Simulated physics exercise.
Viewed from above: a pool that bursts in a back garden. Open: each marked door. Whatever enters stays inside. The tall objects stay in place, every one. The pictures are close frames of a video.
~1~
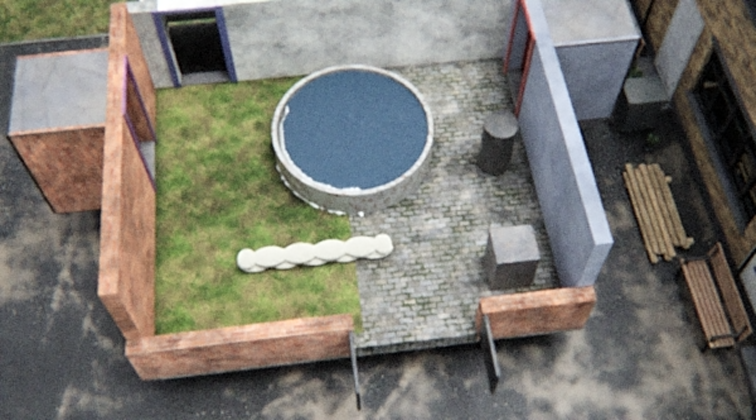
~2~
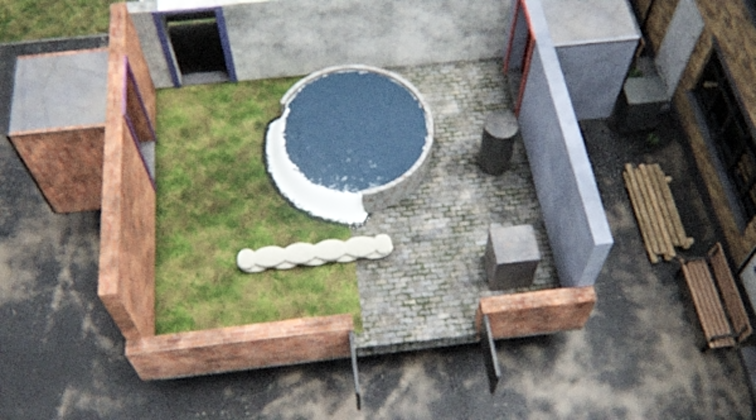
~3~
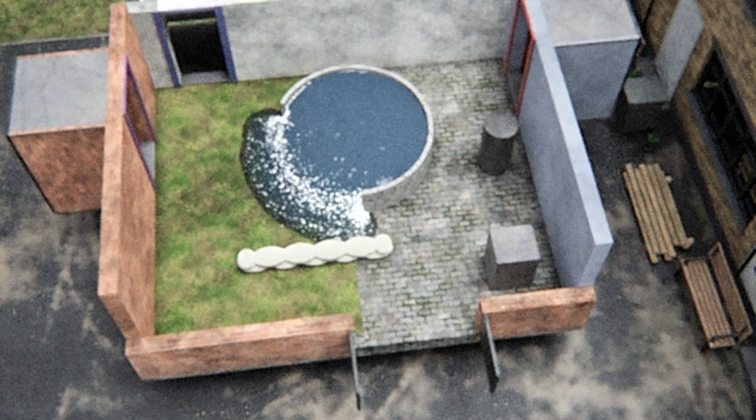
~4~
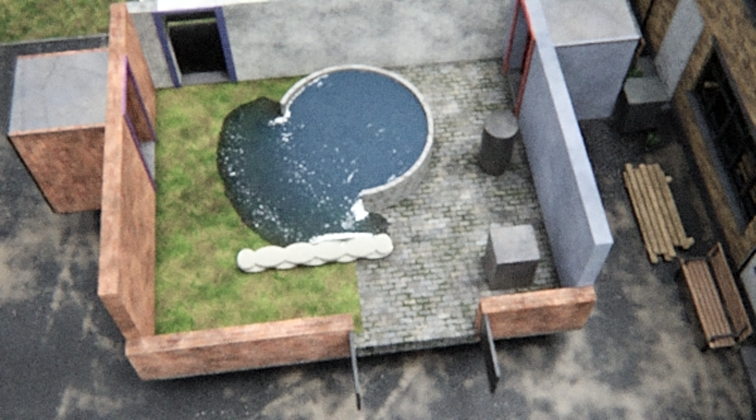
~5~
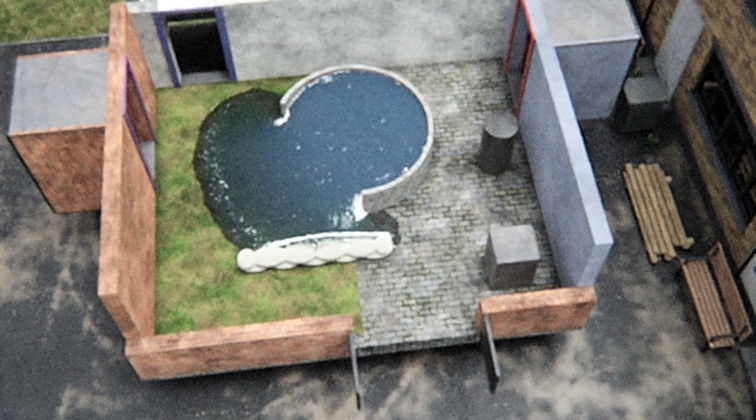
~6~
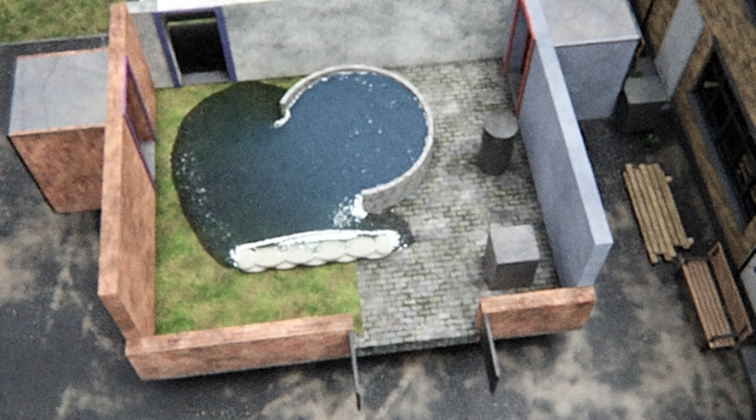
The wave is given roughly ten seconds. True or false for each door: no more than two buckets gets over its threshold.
The purple door - false; the blue door - false; the red door - true.
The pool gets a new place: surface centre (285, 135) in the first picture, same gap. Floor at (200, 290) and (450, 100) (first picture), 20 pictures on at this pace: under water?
I'd say watered for the first and spared for the second.
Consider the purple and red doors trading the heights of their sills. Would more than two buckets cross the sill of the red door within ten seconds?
With the sills traded, red door remains below the line.
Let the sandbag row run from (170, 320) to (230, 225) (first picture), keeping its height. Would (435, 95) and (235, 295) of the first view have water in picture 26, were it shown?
The first point ends up still bare and the second inundated.
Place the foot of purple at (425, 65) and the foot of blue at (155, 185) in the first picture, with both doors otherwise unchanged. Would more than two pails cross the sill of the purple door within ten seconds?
From what I can tell, the purple door does not reach it.
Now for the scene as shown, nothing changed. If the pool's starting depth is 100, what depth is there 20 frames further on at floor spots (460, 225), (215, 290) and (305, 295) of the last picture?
The three come to some 4, 16 and 2 per cent respectively.
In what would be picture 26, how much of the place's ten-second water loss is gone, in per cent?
Close to 20 per cent.
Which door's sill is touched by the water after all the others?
I'd go with the red-painted one.
A moment on, water covers 40 % of the floor; the purple door wet at the sill, nothing in, the blue door wet at the sill, nothing in, the red door not reached.
Next, water covers 50 % of the floor; the purple door under two buckets in, the blue door under two buckets in, the red door not reached.
Then, water covers 60 % of the floor; the purple door over two buckets in, the blue door under two buckets in, the red door not reached.
Later, water covers 90 % of the floor; the purple door far over two buckets in, the blue door far over two buckets in, the red door wet at the sill, nothing in.
In the end, water covers 95 % of the floor; the purple door far over two buckets in, the blue door far over two buckets in, the red door wet at the sill, nothing in.
